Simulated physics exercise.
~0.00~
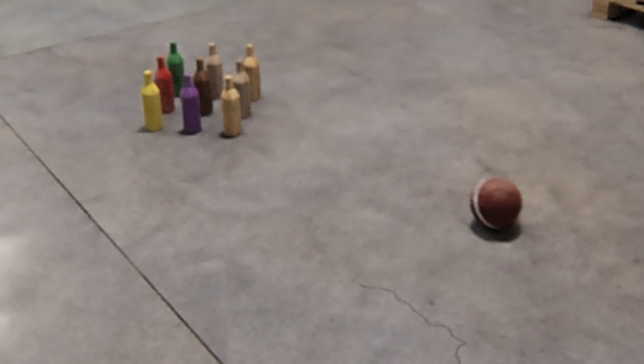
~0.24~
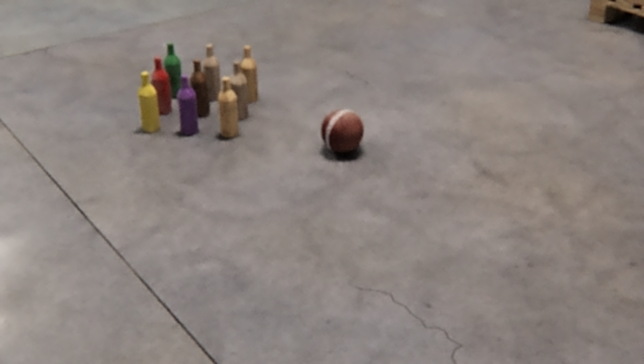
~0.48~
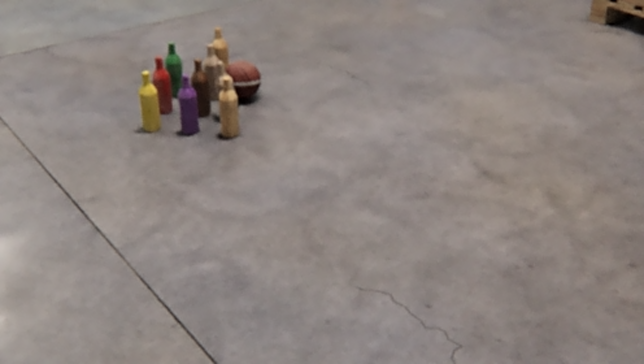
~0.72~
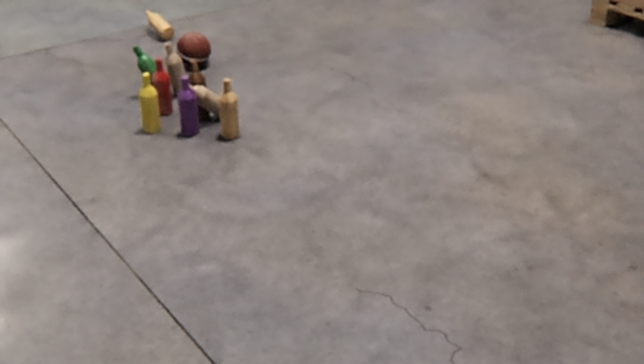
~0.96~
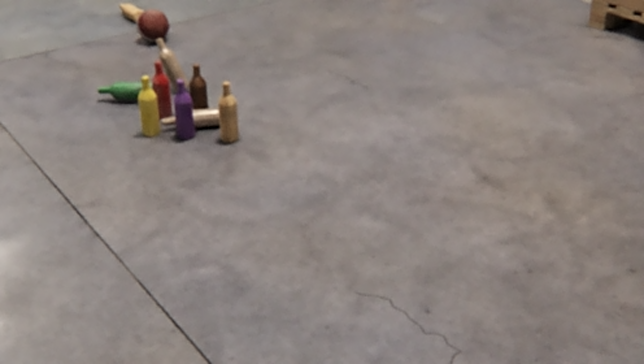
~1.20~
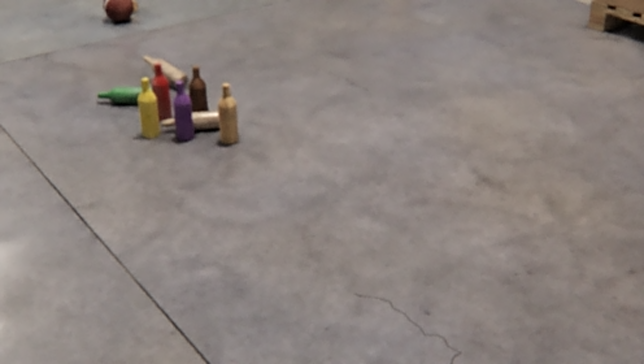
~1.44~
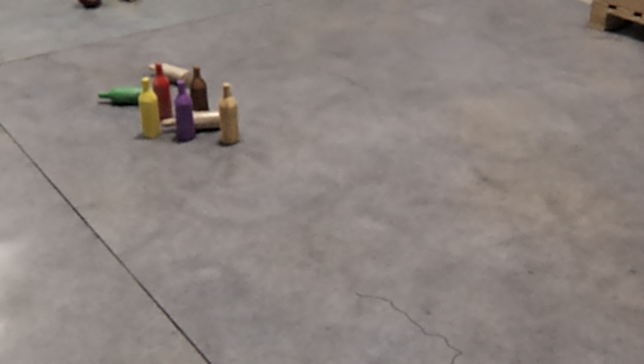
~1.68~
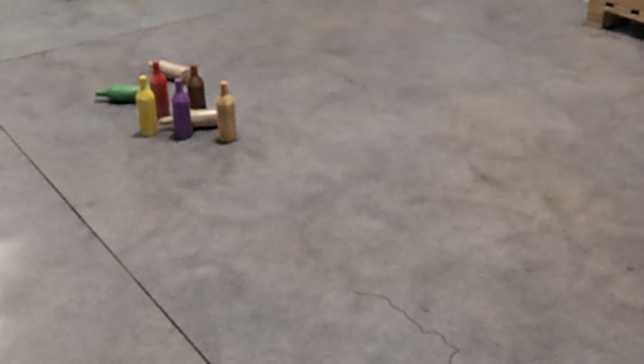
A dark red ball with a pale stripe rolls leftward and away across a grey concrete floor, seen from above by a slightly swaying camera. Ahead of it, at upper left, nine bottle-shaped skittles stand close together, with yellow, red, green and purple among brown and plain wood ones. The ball strikes the group's right side, sending a pale skittle toward the back. Another pale one drops behind the purple, the green tips over to the left, and a third pale one leans and falls. The ball rolls out of view at top left, leaving yellow, red, purple, brown and one light wooden skittle upright.
